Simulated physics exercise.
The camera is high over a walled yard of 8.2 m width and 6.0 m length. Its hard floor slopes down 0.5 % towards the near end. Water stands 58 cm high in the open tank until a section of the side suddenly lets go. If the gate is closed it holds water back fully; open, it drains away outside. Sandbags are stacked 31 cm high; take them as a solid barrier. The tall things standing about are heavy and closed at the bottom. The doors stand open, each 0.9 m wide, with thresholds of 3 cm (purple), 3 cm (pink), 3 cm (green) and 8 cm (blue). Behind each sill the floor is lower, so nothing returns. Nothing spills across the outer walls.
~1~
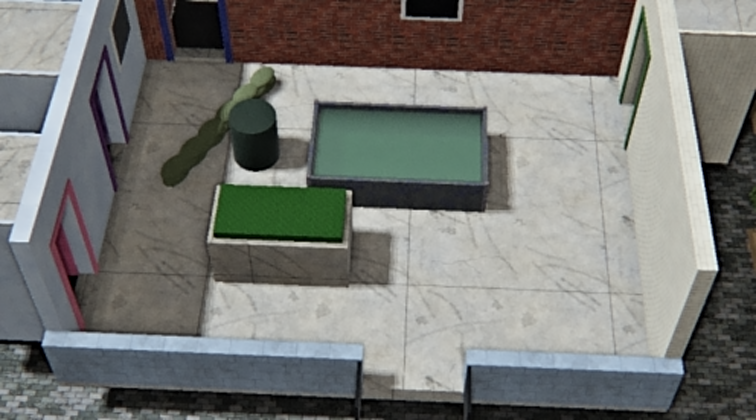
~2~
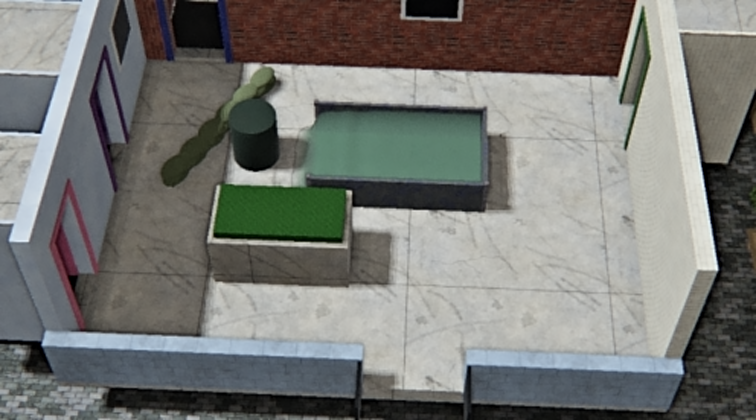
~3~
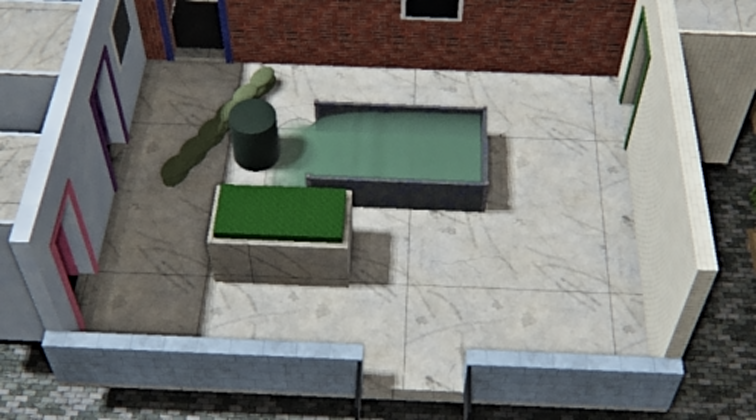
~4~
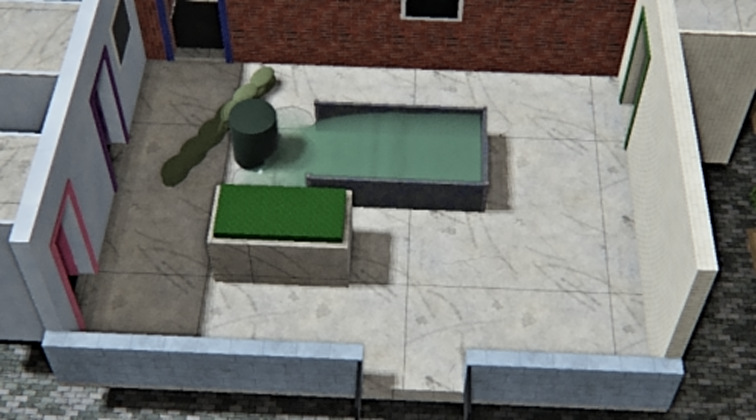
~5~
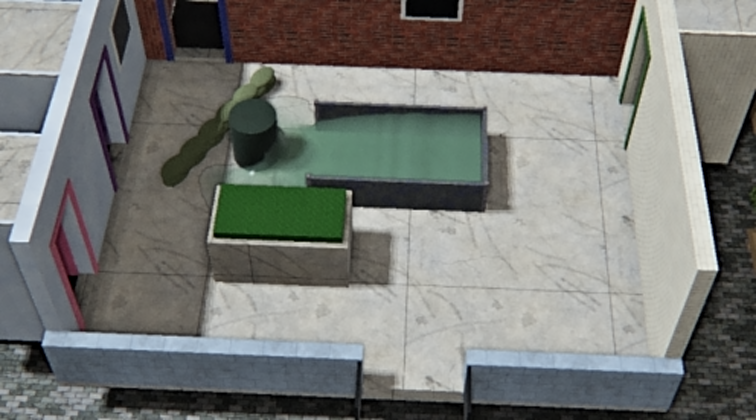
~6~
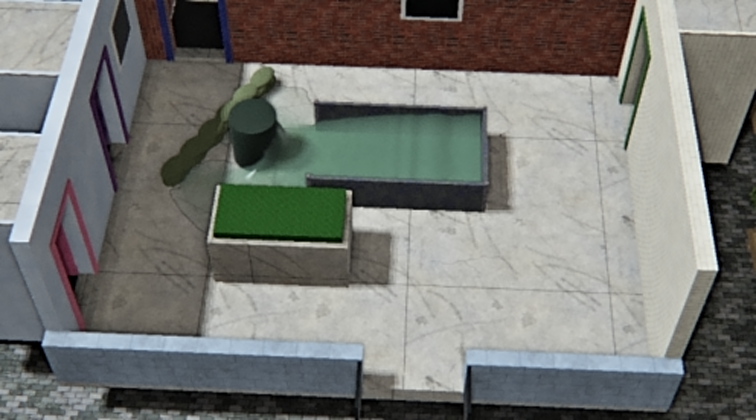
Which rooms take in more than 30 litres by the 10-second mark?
Door by door: At the purple door it passes the limit; at the pink door it exceeds the limit; at the green door it passes the limit; at the blue door it stays under the limit.
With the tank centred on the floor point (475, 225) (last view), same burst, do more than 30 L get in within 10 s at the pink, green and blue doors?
Against that limit: Pink above, green below, blue not over.
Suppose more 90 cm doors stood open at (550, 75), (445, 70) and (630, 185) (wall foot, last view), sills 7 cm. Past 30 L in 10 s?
In turn: Under, below, below.
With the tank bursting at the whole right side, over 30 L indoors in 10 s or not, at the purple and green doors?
Against that limit: Purple not over, green over.
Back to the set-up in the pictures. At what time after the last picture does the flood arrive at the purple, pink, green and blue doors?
Purple 1.1 s, pink 1.0 s, green 3.8 s, blue 1.6 s.
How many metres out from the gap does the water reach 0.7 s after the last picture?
Some 3.6 m out.
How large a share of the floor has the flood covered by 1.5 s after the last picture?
Near 25 per cent is wet.
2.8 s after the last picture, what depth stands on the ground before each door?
Depths in cm: Purple 8, pink 9, green 0, blue 3.
Then, 0.7 s after the last picture water covers 15 % of the floor and is deepest (38 cm) near (280, 162); purple door not reached, pink door not reached, green door not reached, blue door not reached.
Then, 1.5 s after the last picture water covers 25 % of the floor and is deepest (34 cm) near (292, 154); purple door 5 cm at the sill, 0 L in, pink door 9 cm at the sill, 3 L in, green door not reached, blue door not reached.
Then, 2.8 s after the last picture water covers 45 % of the floor and is deepest (26 cm) near (89, 360); purple door 8 cm at the sill, 19 L in, pink door 9 cm at the sill, 28 L in, green door not reached, blue door 3 cm at the sill, 0 L in.
Then, 5.3 s after the last picture water covers 75 % of the floor and is deepest (14 cm) near (76, 359); purple door 5 cm at the sill, 42 L in, pink door 9 cm at the sill, 79 L in, green door 9 cm at the sill, 23 L in, blue door 9 cm at the sill, 3 L in.
Then, 9.3 s after the last picture water covers 95 % of the floor and is deepest (10 cm) near (650, 384); purple door 6 cm at the sill, 63 L in, pink door 7 cm at the sill, 132 L in, green door 5 cm at the sill, 62 L in, blue door 6 cm at the sill, 4 L in.
